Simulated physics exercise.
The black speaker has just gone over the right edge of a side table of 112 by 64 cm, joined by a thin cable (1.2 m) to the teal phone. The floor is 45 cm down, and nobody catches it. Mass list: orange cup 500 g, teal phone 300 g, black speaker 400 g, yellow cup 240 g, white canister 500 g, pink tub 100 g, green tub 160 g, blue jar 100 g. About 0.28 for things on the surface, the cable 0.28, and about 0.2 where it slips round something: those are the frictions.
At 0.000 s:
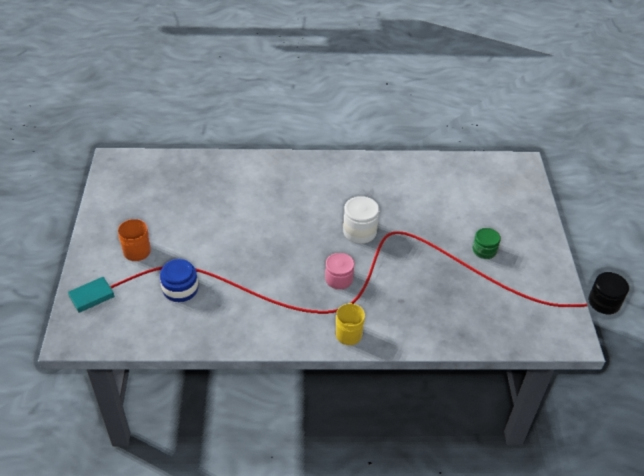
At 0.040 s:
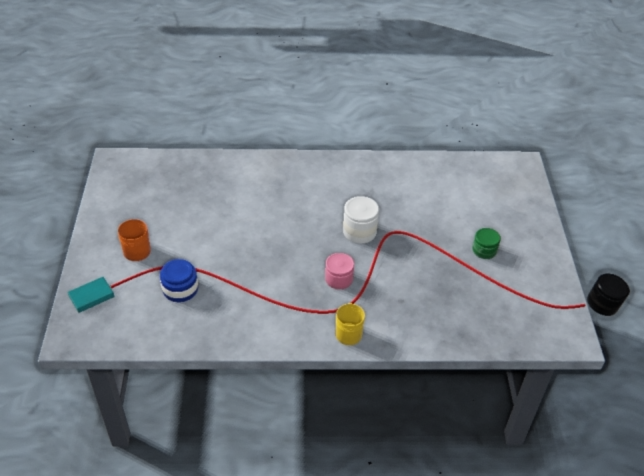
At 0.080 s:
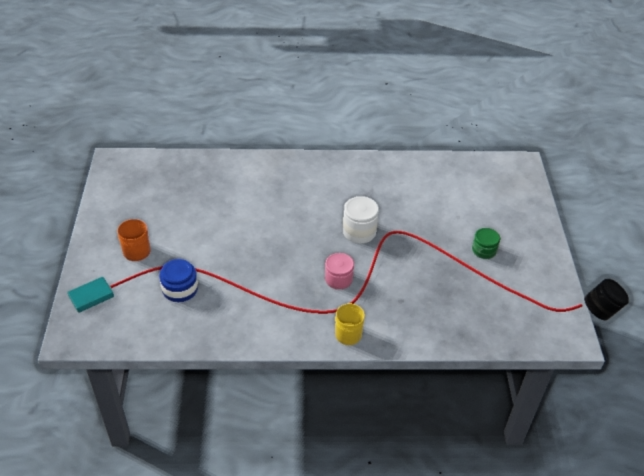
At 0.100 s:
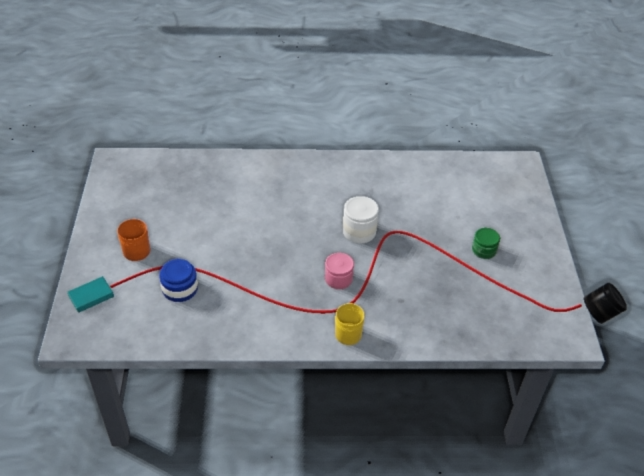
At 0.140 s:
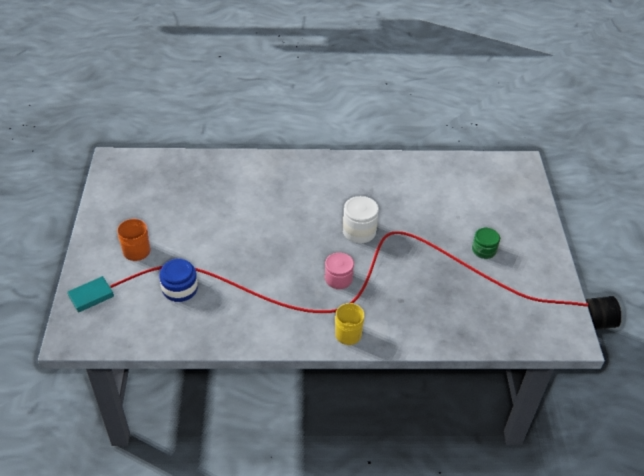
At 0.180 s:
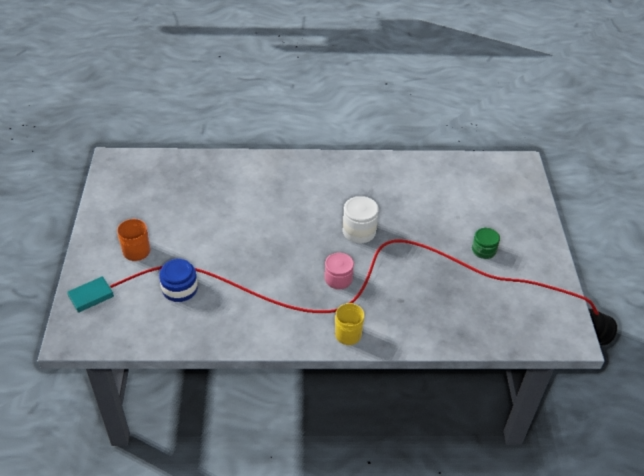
On a grey side table, a black cylinder slipping down past the right edge, drawing the right end of a red cable straighter.
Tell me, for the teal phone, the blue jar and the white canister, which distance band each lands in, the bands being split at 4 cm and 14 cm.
At the end, the teal phone makes a long trip, the blue jar makes a long trip, the white canister makes a short trip.
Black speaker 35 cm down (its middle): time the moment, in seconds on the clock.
That is: 0.34 s.
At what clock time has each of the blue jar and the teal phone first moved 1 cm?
Times: Blue jar = 0.32 s, teal phone = 0.32 s.
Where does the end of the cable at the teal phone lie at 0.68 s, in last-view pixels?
Close to (296, 293) in the last picture.
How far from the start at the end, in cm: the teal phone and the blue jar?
Lab note - teal phone approx. 50 centimetres, blue jar off the top.
At 0.4 s, the cable's tail end at (187, 296); teal phone 17 cm off its start, blue jar 14 cm off its start, black speaker over the edge.
At 0.7 s, the cable's tail end at (296, 293); teal phone 43 cm off its start, blue jar over the edge, black speaker over the edge.
At 0.9 s, the cable's tail end at (325, 290); teal phone 50 cm off its start at (330, 271), blue jar over the edge, black speaker over the edge.
At 1.2 s, the cable's tail end at (325, 290); teal phone 50 cm off its start, blue jar over the edge, black speaker over the edge.
At 2.4 s, the cable's tail end at (325, 290); teal phone 50 cm off its start at (330, 271), blue jar over the edge, white canister 0 cm off its start at (361, 208), black speaker over the edge.
